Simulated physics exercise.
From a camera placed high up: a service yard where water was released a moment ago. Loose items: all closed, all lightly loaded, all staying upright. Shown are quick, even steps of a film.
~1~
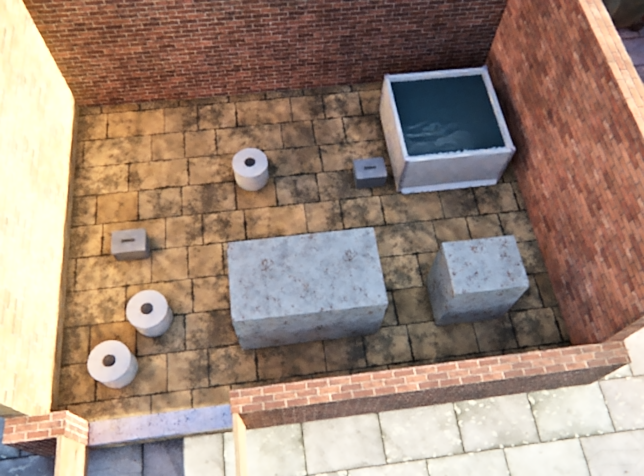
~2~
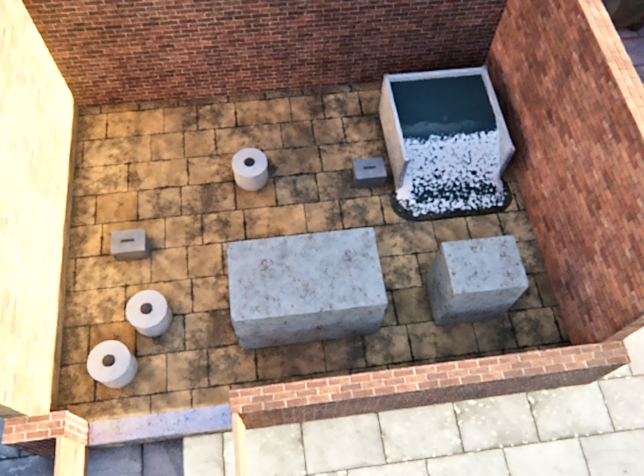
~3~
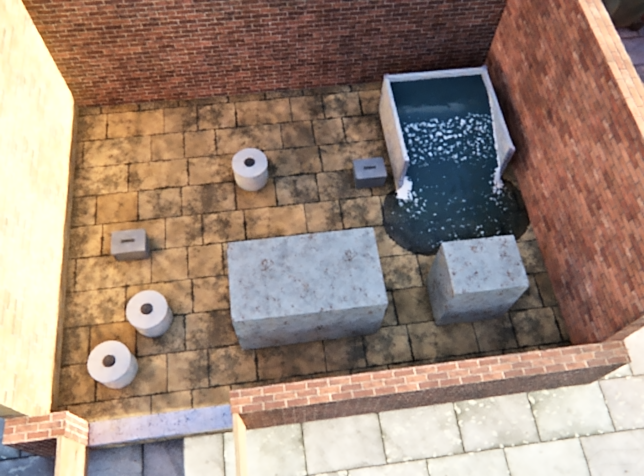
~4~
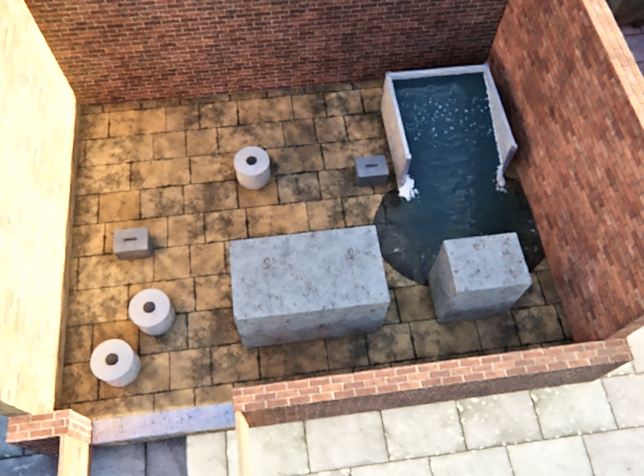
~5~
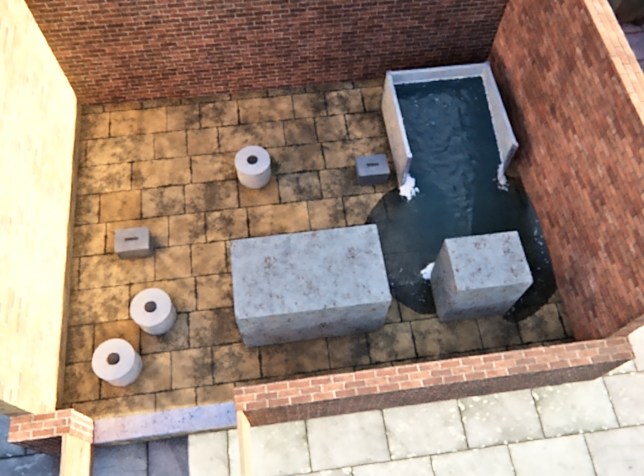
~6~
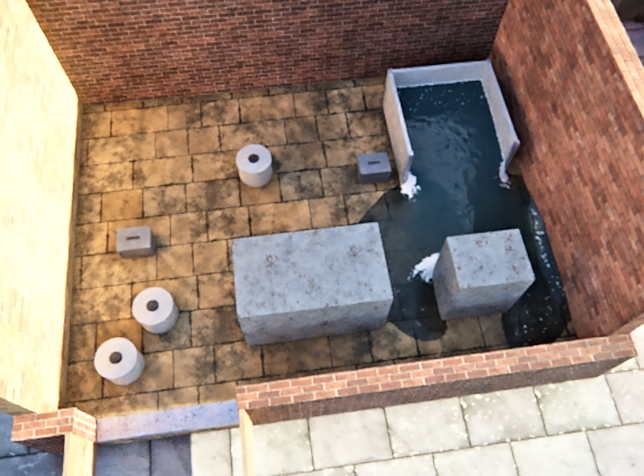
Brick-walled yard seen from above, water pouring from an open-fronted tank and spreading around a concrete block, loose items staying put.
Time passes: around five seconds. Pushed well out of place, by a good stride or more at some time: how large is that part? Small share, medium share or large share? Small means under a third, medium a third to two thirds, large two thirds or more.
A medium share.
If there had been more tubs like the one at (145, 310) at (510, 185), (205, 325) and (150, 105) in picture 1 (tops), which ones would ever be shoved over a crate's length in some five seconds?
So, in order, the copies go a long way, nowhere much, nowhere much.
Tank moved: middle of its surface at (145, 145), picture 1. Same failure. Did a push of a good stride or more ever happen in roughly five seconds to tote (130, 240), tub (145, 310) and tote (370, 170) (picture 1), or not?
Far enough, Far enough, Not far.
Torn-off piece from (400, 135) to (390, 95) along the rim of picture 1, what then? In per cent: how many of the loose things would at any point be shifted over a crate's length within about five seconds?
That works out to some 80 %.
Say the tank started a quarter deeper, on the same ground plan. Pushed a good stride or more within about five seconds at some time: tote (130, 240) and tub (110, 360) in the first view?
Lab note, in sequence: Stayed below that mark / reached that mark.
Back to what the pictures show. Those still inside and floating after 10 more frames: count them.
It comes to 0.
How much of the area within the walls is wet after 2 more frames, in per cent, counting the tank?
Roughly 25 %.
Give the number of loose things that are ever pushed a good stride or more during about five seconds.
I make it 2.
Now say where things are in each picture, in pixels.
In the first picture, a tub at (147, 309) rests on the ground; a tote at (128, 241) rests on the ground; 0 of 5 have shifted.
In the second picture, a tub at (146, 309), on the bottom; a tote at (128, 241) rests on the ground; 0 of 5 have shifted.
In the third picture, a tub at (147, 309), on the bottom; a tote at (128, 241) rests on the ground; 0 of 5 have shifted.
In the fourth picture, a tub at (149, 307) rests on the ground; a tote at (131, 239), on the bottom; 0 of 5 have shifted.
In the fifth picture, a tub at (151, 307) rests on the ground; a tote at (132, 239) rests on the ground; 0 of 5 have shifted.
In the sixth picture, a tub at (153, 306) rests on the ground; a tote at (133, 238), on the bottom; 0 of 5 have shifted.
A moment on, 0 of 5 are well off their spots; 0 afloat.
Next, 0 of 5 are well off their spots; 0 afloat.
Later, 0 of 5 are well off their spots; 0 afloat.
In the end, 2 of 5 are well off their spots, and 2 have been at some point; 1 afloat.
